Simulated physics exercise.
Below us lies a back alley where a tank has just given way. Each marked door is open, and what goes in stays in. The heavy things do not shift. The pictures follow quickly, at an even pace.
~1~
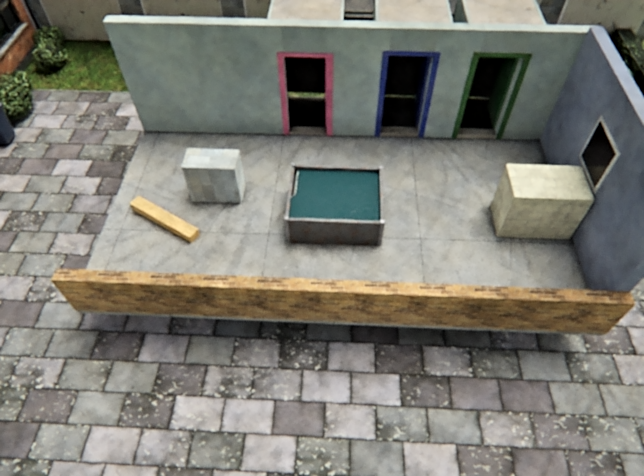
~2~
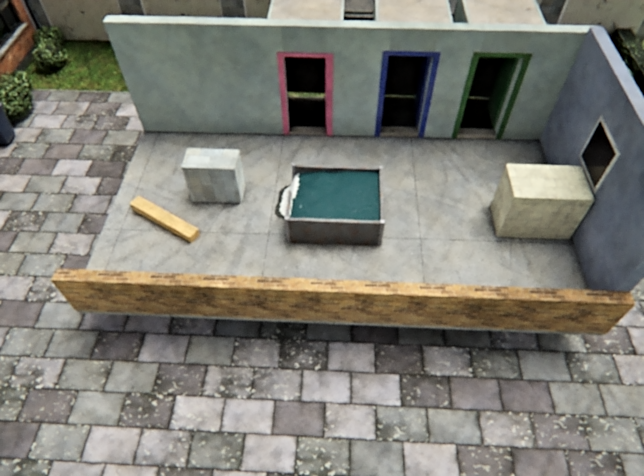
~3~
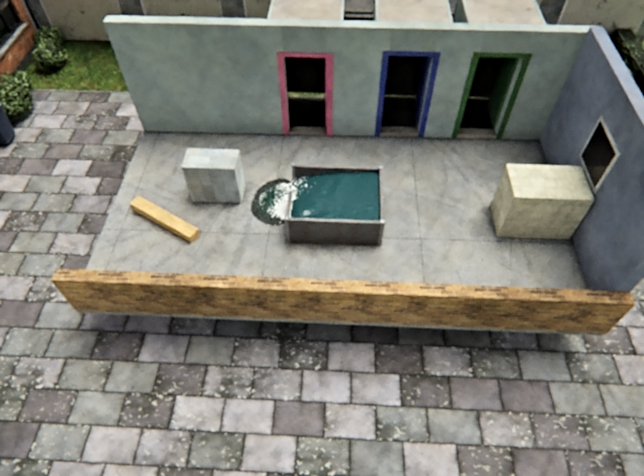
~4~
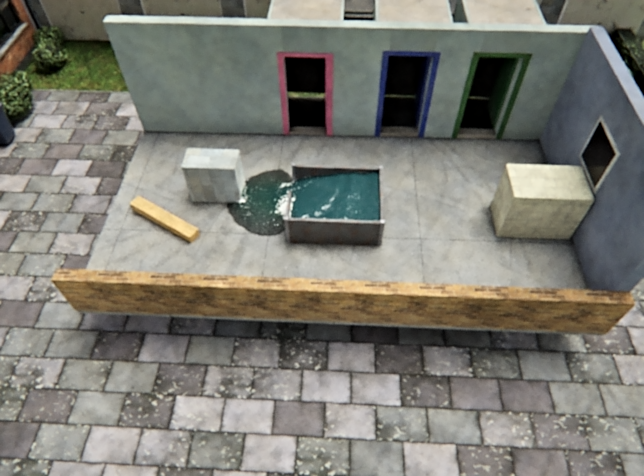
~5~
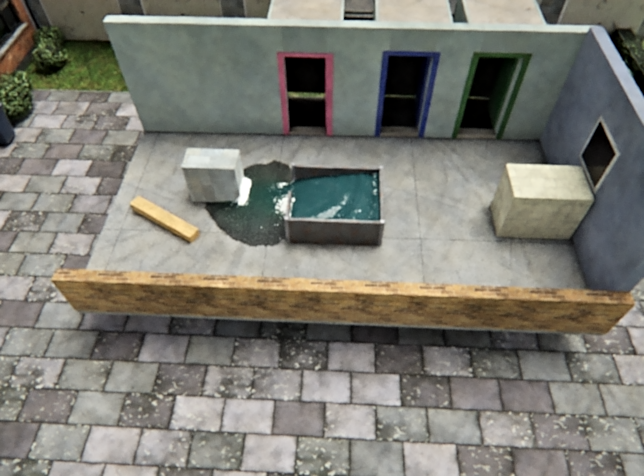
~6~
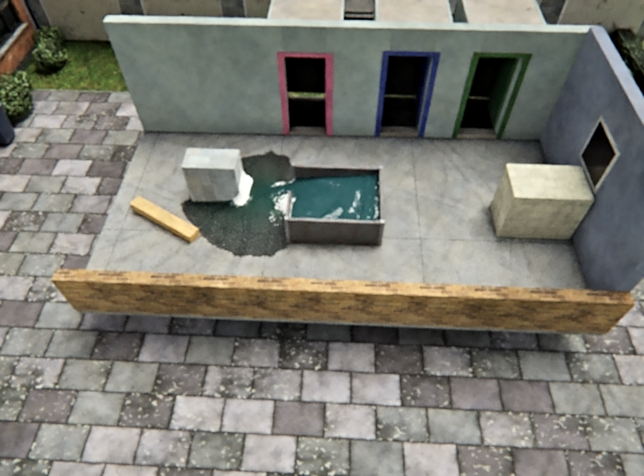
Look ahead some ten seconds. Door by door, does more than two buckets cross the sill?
One by one: The pink door holds within the limit; the green door holds within the limit; the blue door holds within the limit.
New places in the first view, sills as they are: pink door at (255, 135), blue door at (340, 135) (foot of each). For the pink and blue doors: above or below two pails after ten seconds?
In short: The pink one floods, the blue one keeps below it.
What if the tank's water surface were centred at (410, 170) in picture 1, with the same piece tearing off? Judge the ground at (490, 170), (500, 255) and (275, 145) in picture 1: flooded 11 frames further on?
In turn: Not flooded, no water, covered.
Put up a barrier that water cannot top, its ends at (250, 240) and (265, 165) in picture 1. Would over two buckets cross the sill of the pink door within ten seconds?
In short: The pink door takes more.
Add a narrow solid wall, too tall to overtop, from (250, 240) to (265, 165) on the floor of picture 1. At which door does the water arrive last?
That is the one in green.
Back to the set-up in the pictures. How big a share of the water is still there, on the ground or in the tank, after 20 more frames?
I make it 84 per cent.
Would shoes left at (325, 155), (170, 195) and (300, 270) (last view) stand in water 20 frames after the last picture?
In that order: Wet, covered, dry.
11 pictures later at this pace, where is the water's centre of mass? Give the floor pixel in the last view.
At about (277, 202).
A moment on, water covers 15 % of the floor; the pink door not reached, the green door not reached, the blue door not reached.
Next, water covers 25 % of the floor; the pink door not reached, the green door not reached, the blue door not reached.
Then, water covers 35 % of the floor; the pink door wet at the sill, nothing in, the green door not reached, the blue door not reached.
Later, water covers 40 % of the floor; the pink door wet at the sill, nothing in, the green door not reached, the blue door wet at the sill, nothing in.
In the end, water covers 40 % of the floor; the pink door wet at the sill, nothing in, the green door not reached, the blue door wet at the sill, nothing in.
